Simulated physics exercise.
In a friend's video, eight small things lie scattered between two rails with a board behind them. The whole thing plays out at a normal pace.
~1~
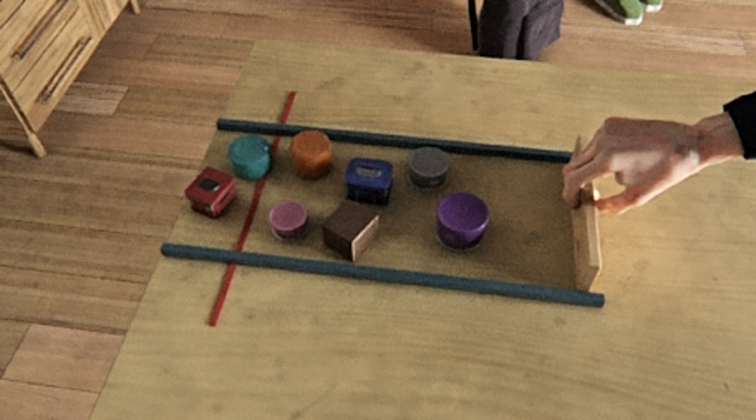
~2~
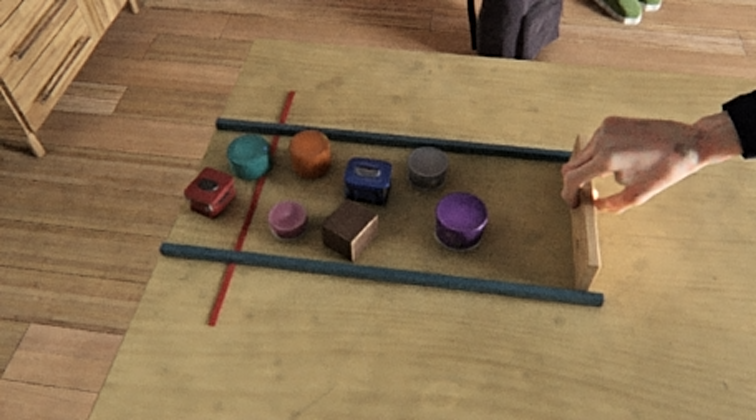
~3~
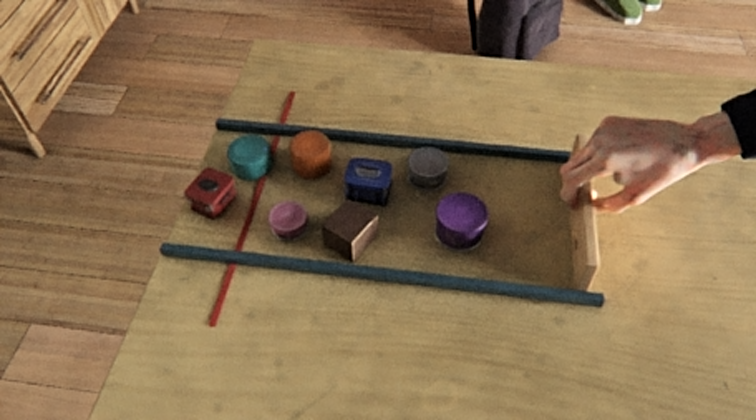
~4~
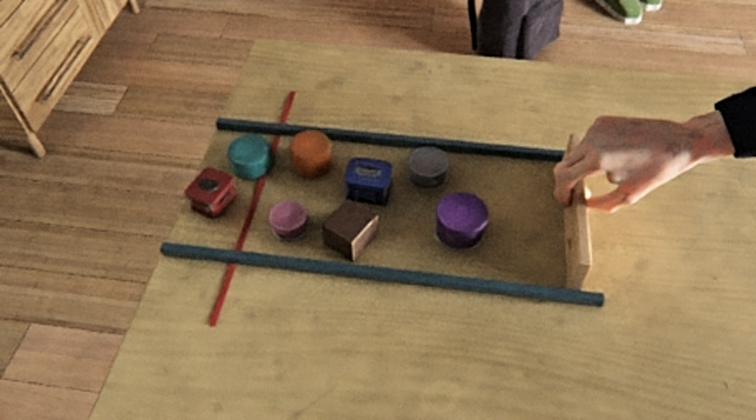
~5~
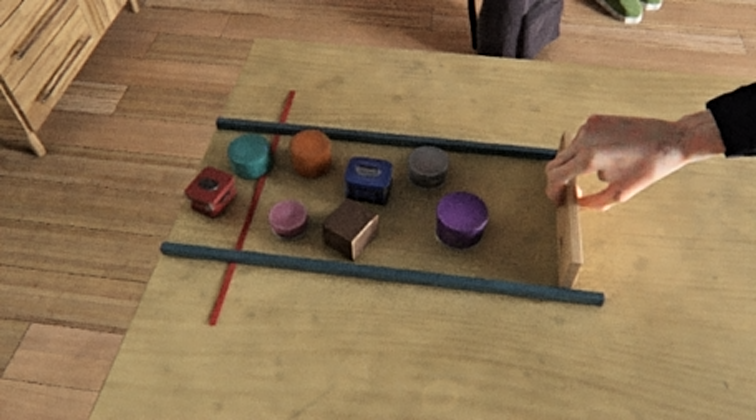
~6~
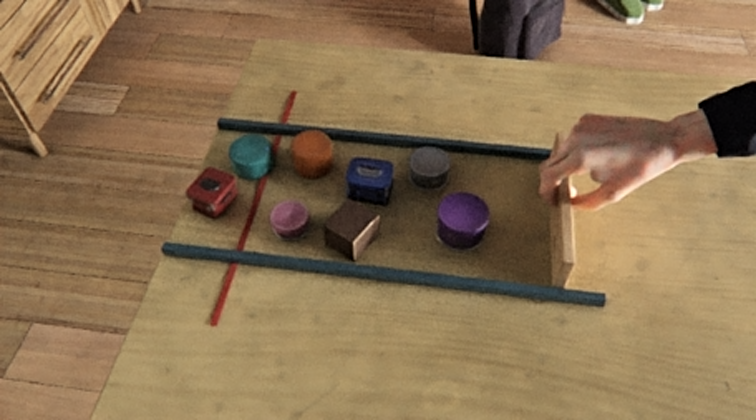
On a wooden table, a hand slid an upright board slowly to the left a short way between two rails, while the small colourful pots, cases and block in front of it stayed still.
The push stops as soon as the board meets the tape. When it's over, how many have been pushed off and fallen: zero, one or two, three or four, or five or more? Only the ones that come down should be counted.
A lone one or pair goes over.
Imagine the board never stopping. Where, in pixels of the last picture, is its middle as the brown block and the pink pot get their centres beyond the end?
(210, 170) and then (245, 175), give or take.
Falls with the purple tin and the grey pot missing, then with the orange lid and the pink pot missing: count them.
First 0, then 0.
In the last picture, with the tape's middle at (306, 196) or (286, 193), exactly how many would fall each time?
The counts: 0 and 0.
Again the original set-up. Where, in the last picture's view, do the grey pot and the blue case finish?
Middles: Around (254, 143) and around (221, 164).
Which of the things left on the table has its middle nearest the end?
It's the red case that is foremost.
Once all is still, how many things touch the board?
It ends up touching 3.
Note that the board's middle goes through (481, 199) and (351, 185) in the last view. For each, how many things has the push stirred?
By the first moment it's 1, by the second it's 6.
Soon after, none off yet; red case at rest near (213, 193); turquoise lid at rest near (252, 157); pink pot at rest near (291, 221).
Then, none off yet; red case at rest near (213, 193); turquoise lid moved a little near (229, 158); pink pot moved about its own width near (243, 221).
At rest, the number that fall off is one or two; fallen, turquoise lid.
